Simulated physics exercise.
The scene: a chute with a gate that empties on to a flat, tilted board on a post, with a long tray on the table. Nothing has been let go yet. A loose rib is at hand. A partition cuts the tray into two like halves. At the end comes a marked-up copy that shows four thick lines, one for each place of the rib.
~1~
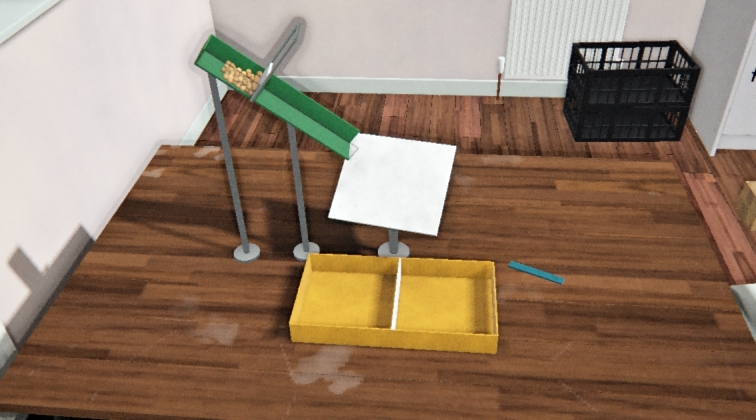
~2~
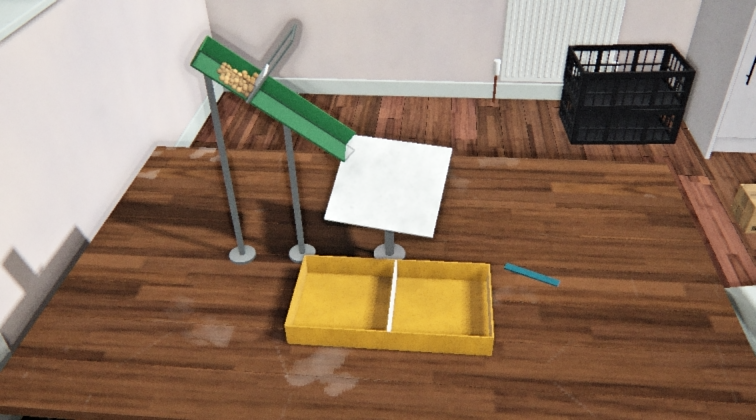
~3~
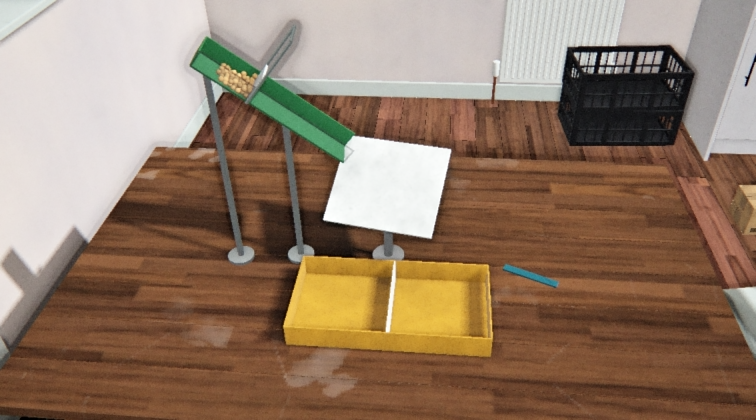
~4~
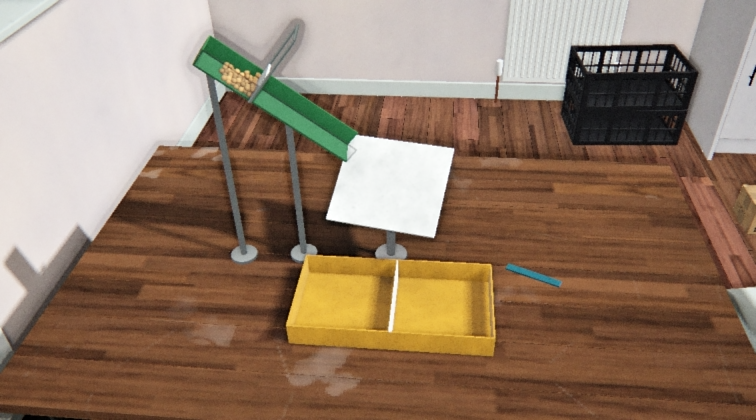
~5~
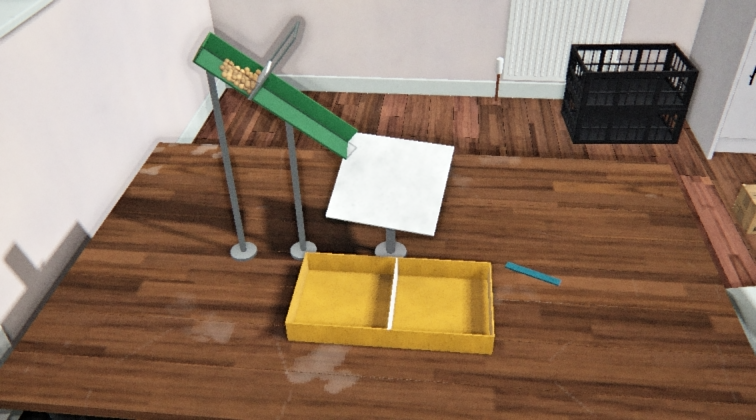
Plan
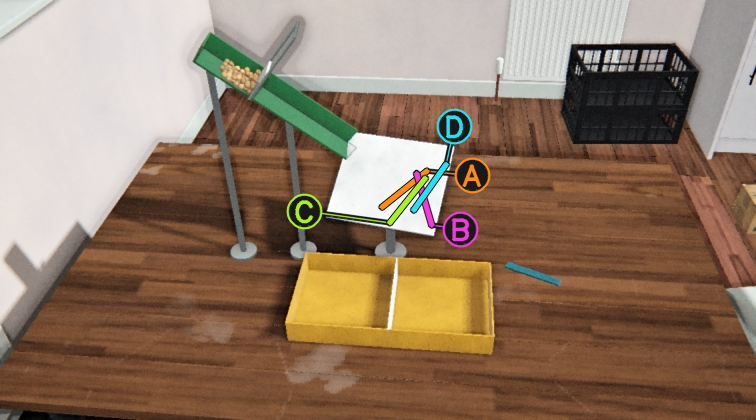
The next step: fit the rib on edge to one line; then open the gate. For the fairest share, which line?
D is best.
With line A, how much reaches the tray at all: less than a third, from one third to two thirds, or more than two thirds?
It is from one third to two thirds.
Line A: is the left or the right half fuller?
More lands on the left.
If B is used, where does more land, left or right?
Right.
On the marked copy, line A from (427, 171) to (382, 207); line B from (416, 173) to (431, 225); line C from (425, 178) to (389, 222); line D from (446, 164) to (413, 210).
With A, of what is caught, the larger part in the left half, about a tenth in the right.
With B, of what is caught, about a tenth in the left half, the larger part in the right.
With C, of what is caught, the larger part in the left half, about a tenth in the right.
With D, of what is caught, roughly half in the left half, roughly half in the right.
